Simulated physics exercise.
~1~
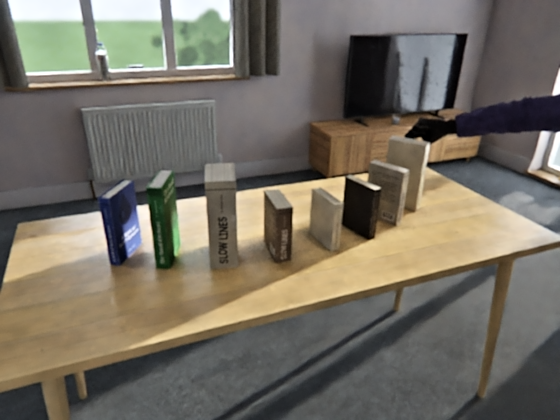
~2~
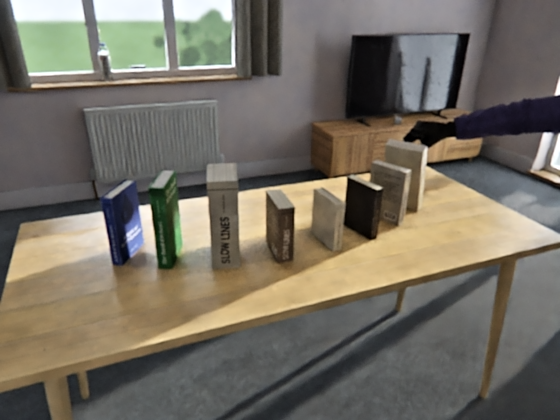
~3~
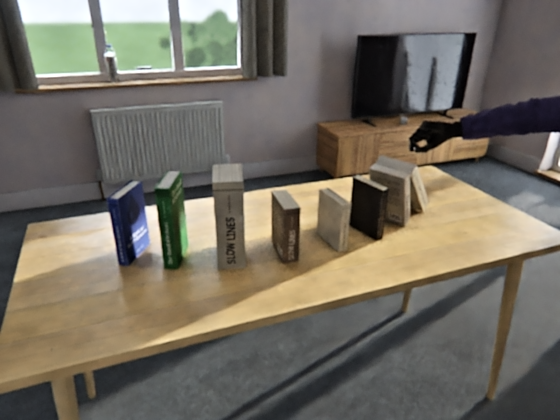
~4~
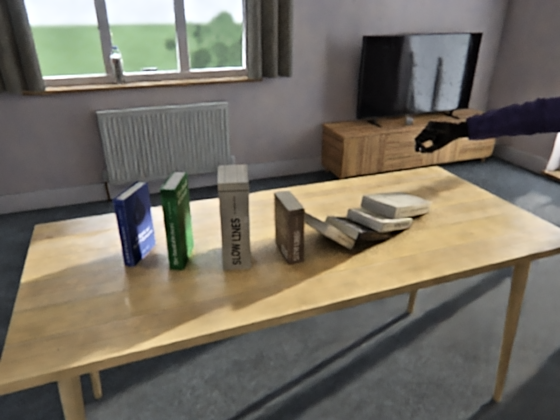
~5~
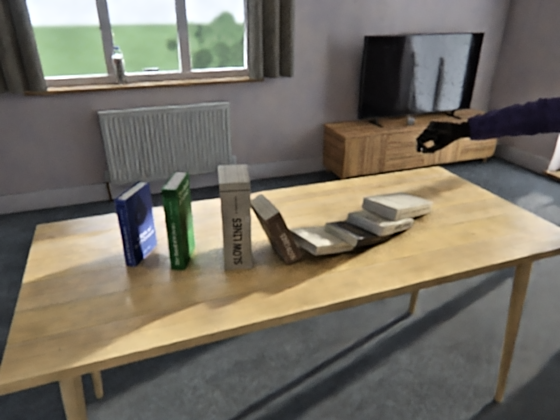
Eight hardback books stand on end in a curving row across a pale wooden table, seen from slightly above in a grey-carpeted room with a window, a radiator and a television. A blue book and a green one stand at the left, with a thick grey book beside them, and a dark-sleeved arm with a black glove reaches in from the right. The book at the right end tips over into its neighbour, and the fall runs leftward until four books lie overlapping. The next, a brown book, then leans against the thick grey one, which stays upright with the green and blue books.
